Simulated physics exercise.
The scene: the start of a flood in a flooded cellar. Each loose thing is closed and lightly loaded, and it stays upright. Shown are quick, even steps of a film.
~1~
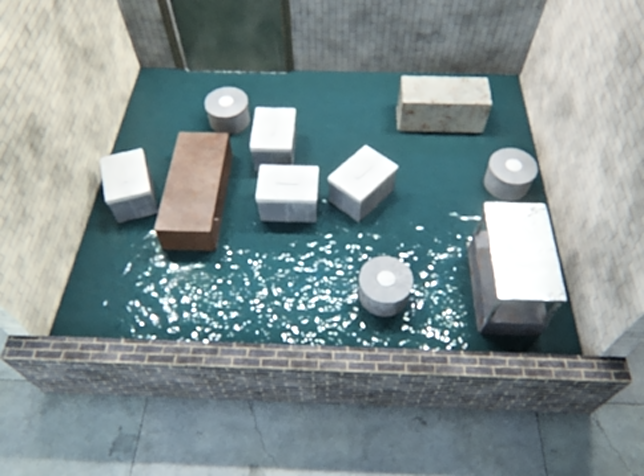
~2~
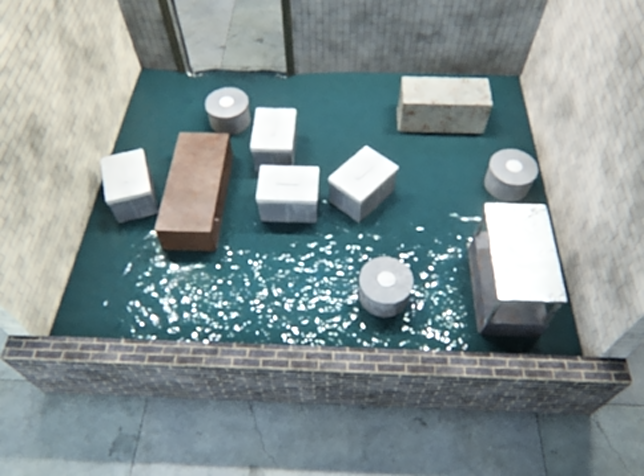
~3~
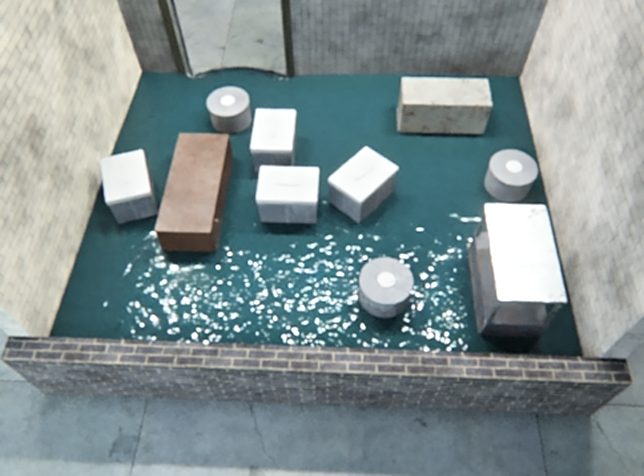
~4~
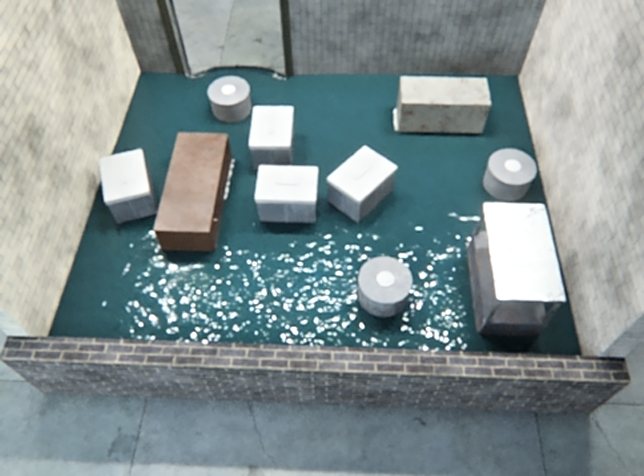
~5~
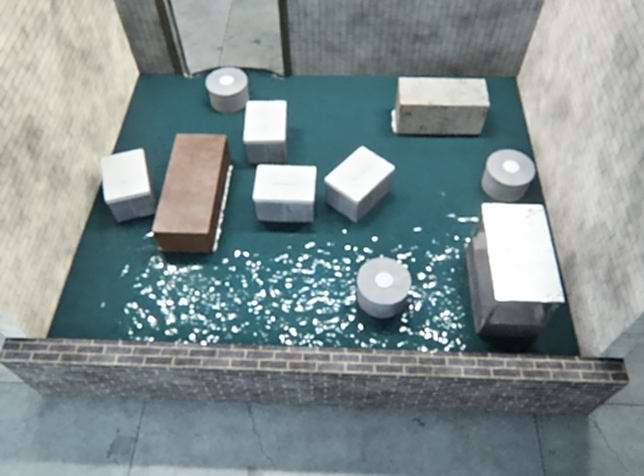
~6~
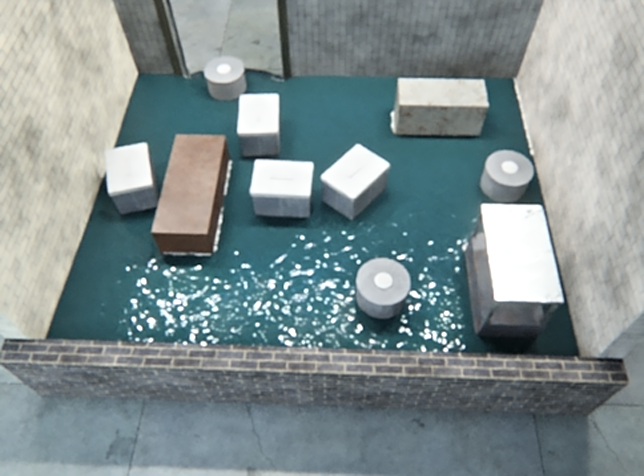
A flooded room's back door opens, then a round tub and white box drift toward it.
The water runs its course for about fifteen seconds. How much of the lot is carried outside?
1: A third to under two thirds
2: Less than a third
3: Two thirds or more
Option 3: Two thirds or more.
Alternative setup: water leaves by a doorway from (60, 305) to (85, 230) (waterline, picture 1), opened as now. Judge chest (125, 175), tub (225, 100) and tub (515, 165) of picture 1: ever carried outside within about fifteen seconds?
Taking each in turn, I'd say carried off, carried off and stuck within.
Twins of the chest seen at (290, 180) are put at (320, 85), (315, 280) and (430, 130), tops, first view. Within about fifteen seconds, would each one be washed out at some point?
First one makes it out, second one does not escape, third one makes it out.
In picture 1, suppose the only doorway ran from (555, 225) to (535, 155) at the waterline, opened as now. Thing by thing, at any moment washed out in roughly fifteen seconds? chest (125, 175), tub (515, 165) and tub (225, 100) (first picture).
Result, in listed order: Retained / exited / retained.
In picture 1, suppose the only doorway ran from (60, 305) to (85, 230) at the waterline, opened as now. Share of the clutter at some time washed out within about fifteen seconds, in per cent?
Roughly 30 in a hundred.
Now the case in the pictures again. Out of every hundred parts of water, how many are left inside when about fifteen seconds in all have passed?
I'd estimate some 48 percent of the water stays.
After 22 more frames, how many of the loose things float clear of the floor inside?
So that is 2.
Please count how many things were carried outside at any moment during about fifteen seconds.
It comes out at 5.
A moment on, 1 of 7 are out; 6 afloat.
Next, 2 of 7 are out; 5 afloat.
Later, 5 of 7 are out; 2 afloat.
In the end, 5 of 7 are out; 2 afloat.
